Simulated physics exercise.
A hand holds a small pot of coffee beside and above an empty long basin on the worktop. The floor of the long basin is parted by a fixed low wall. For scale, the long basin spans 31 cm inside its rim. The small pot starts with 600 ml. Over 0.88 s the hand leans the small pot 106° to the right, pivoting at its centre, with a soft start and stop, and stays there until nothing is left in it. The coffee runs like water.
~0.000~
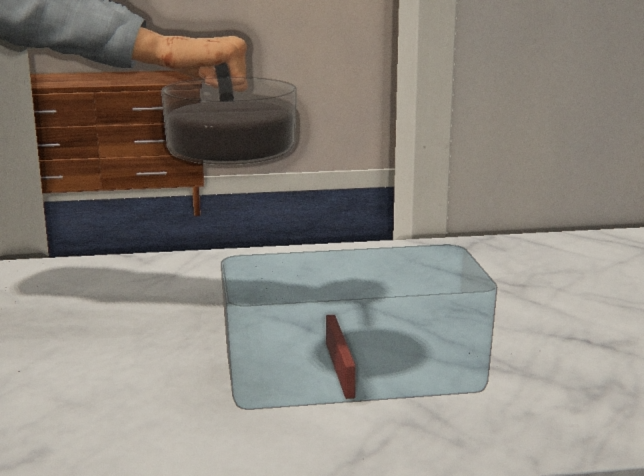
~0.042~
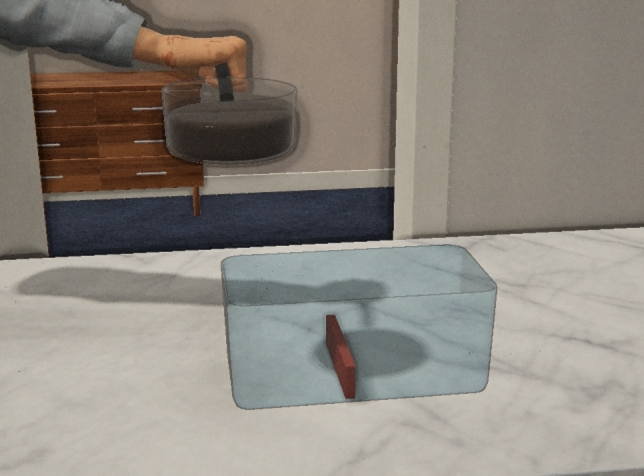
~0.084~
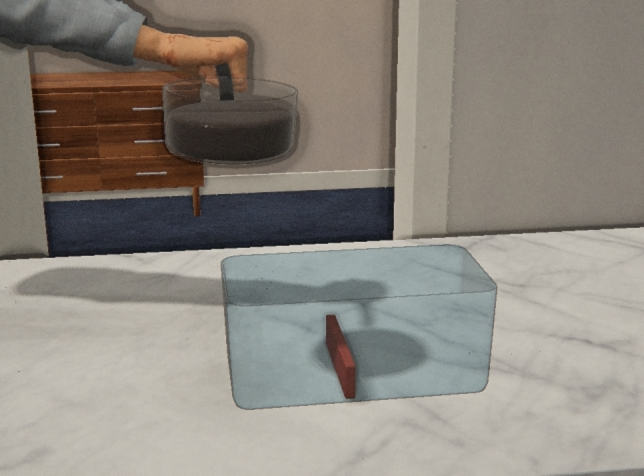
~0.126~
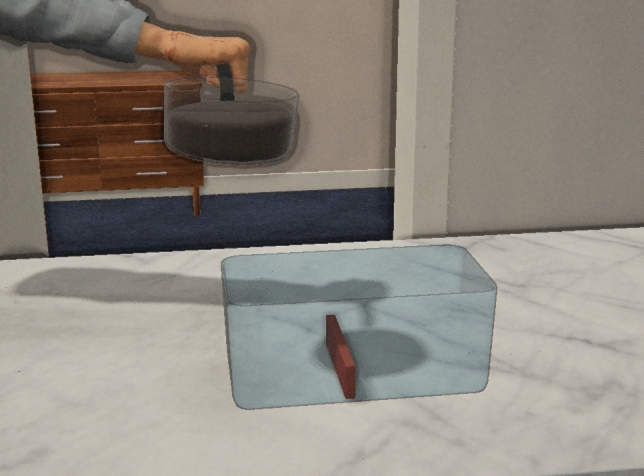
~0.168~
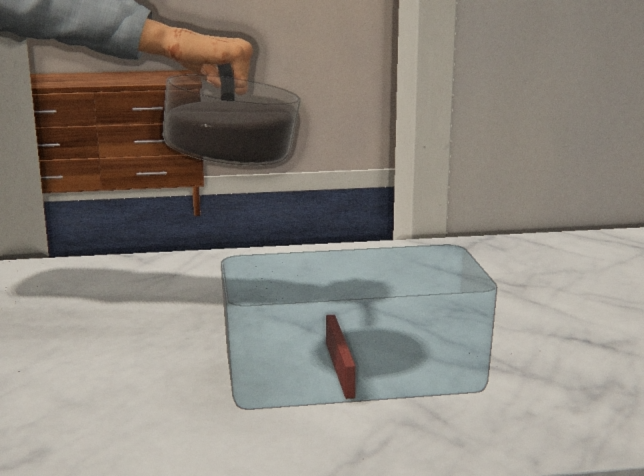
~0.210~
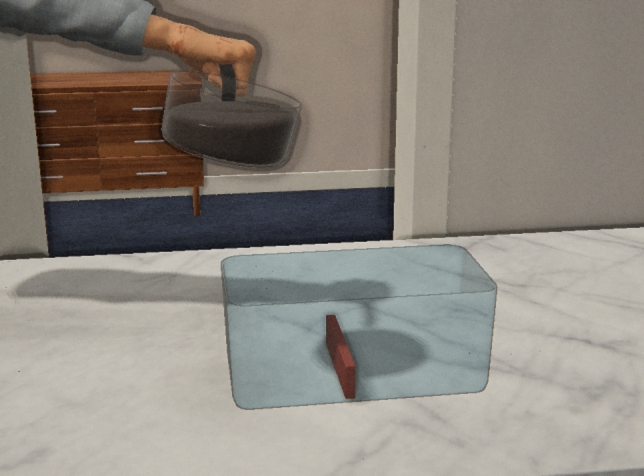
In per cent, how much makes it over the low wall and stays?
Roughly 59 per cent is past the wall.
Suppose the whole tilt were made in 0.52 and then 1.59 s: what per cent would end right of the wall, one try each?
First 45, then 65 per cent.
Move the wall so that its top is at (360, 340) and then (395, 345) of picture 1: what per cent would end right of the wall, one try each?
In turn about 35 and 10 per cent.
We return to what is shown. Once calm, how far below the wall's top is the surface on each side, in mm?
Some 30 mm on the left and 28 mm on the right.
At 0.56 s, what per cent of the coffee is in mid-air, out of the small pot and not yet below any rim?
About 44 per cent.
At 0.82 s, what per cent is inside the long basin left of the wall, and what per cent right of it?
Some 20 per cent left and 58 right.
By 0.56 s the tilt is 75° and 51 per cent is still to pour, 2 is left of the wall and 2 right of it.
By 0.82 s the tilt is 105° and 9 per cent is still to pour, 19 is left of the wall and 57 right of it.
By 1.09 s the tilt is 106° and 0 per cent is still to pour, 39 is left of the wall and 58 right of it.
By 1.38 s the tilt is 106° and 0 per cent is still to pour, 40 is left of the wall and 59 right of it.
At rest 40 per cent lies left of the wall, 59 right of it and 1 outside.
